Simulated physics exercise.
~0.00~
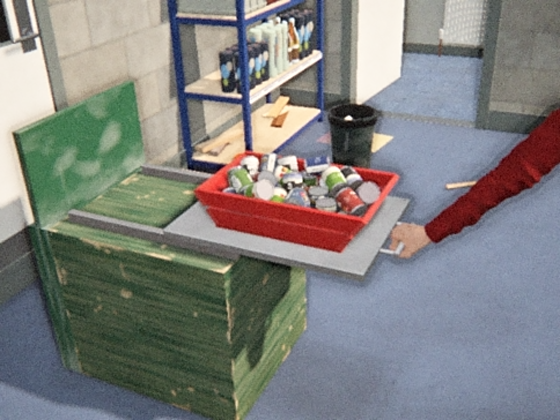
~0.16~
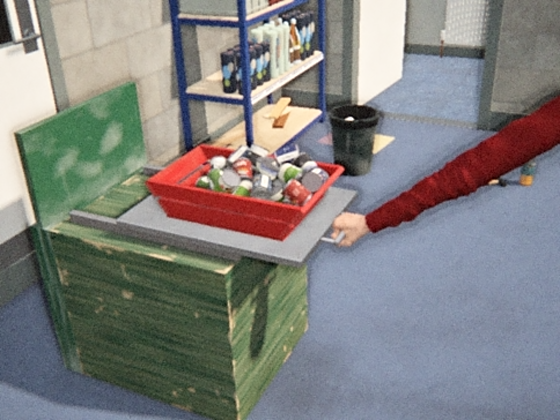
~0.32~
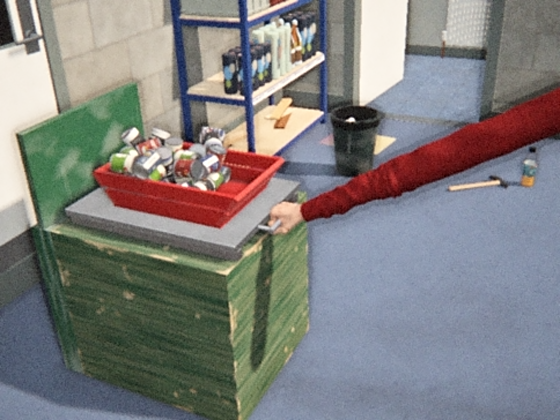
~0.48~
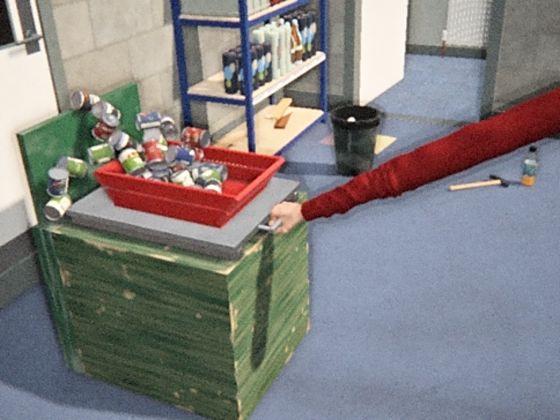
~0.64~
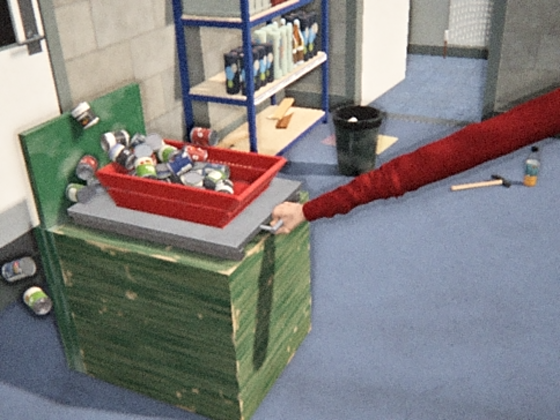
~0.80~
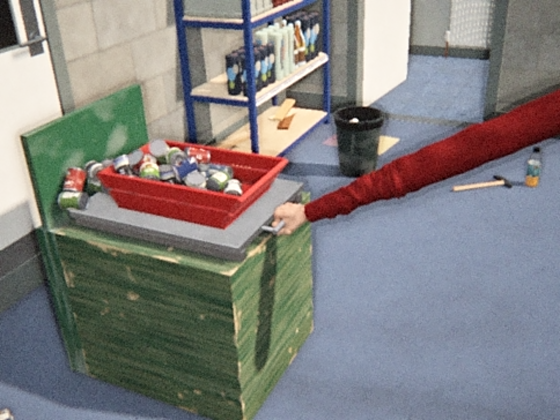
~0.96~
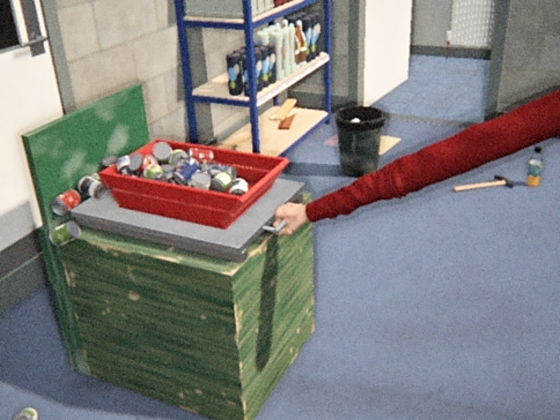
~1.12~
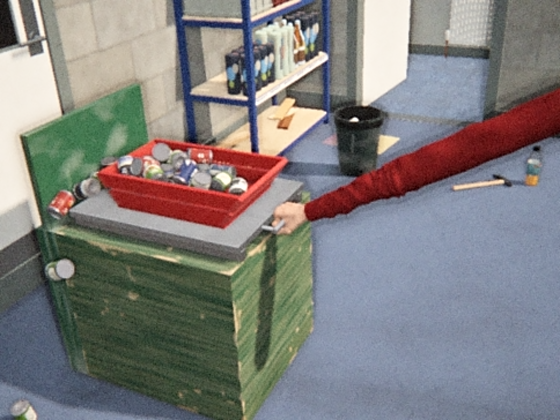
A red crate of small tins slides left on a pushed shelf, spilling several tins behind.
